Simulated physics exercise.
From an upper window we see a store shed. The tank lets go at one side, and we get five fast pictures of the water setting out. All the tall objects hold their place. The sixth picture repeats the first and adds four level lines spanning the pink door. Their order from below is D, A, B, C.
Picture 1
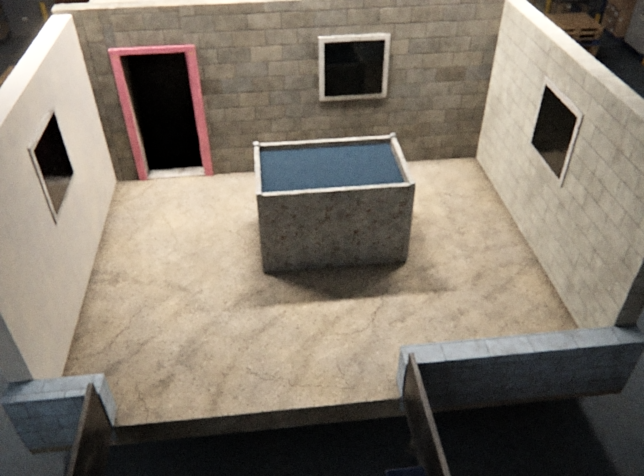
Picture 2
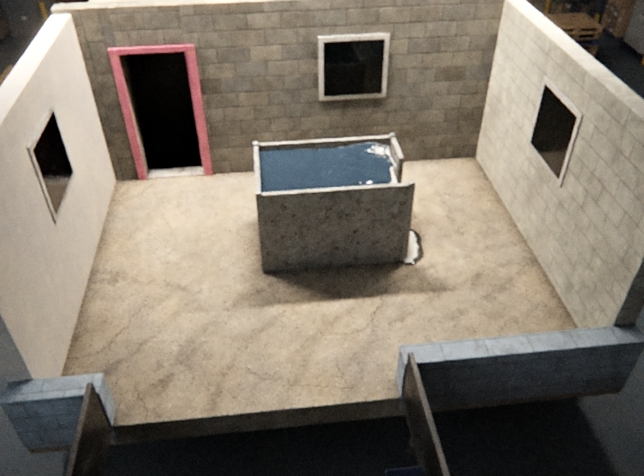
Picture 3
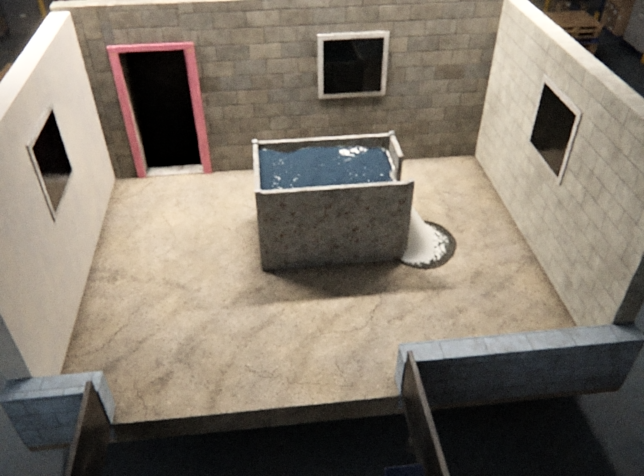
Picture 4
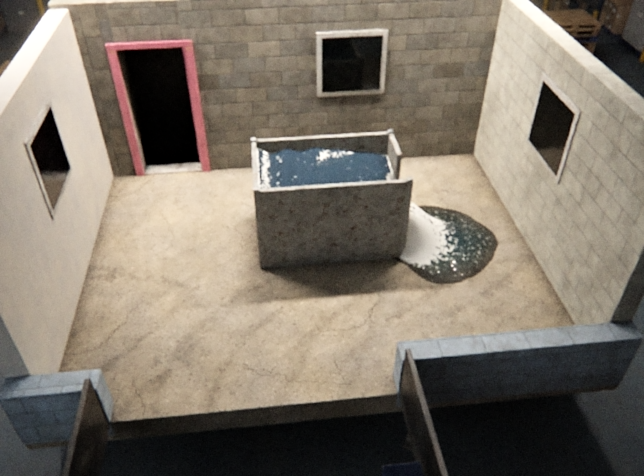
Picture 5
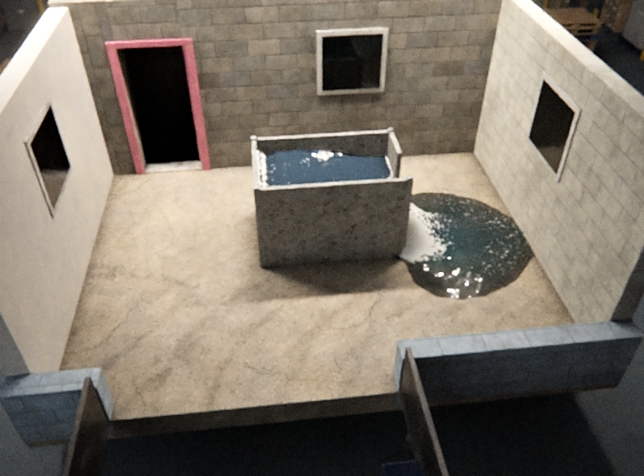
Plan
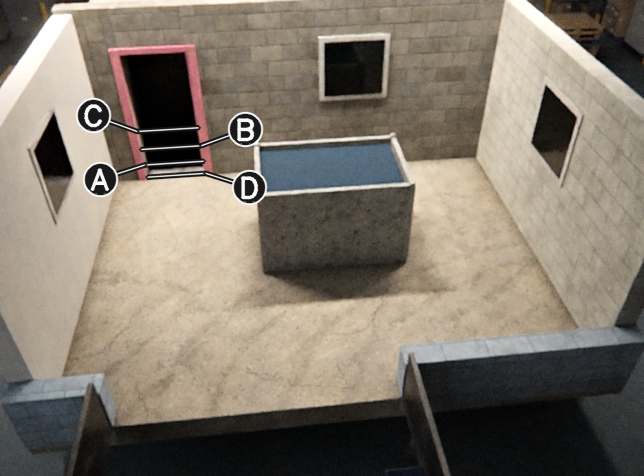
In this clip, a tank of water stands in a walled room with a pink doorway; water begins pouring from its right side, and the level inside drops as a dark, foam-flecked pool widens across the floor toward the right.
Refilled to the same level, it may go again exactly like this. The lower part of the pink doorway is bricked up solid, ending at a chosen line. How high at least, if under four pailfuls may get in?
A.
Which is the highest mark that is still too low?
That is mark D.
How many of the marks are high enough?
Three of them.
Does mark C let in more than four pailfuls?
No.
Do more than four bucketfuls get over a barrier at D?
Yes, that goes wrong.
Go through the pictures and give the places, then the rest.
In the first frame, water in the tank at rest, its middle at (331, 169); foot of the pink doorway at (177, 177); open gate at (255, 356).
In the second frame, 1 % of the ground under water, visible out to (408, 262).
In the third frame, 3 % of the ground under water, visible out to (450, 242).
In the fourth frame, 7 % of the ground under water, visible out to (491, 245).
In the fifth frame, 13 % of the ground under water, visible out to (529, 247).
In white, A at (174, 163); B at (171, 147); C at (167, 129); D at (176, 175); from the bottom up D, A, B, C.
If A is chosen, nothing gets over.
If B is chosen, nothing gets over.
If C is chosen, nothing gets over.
If D is chosen, about 12 bucketfuls get in.
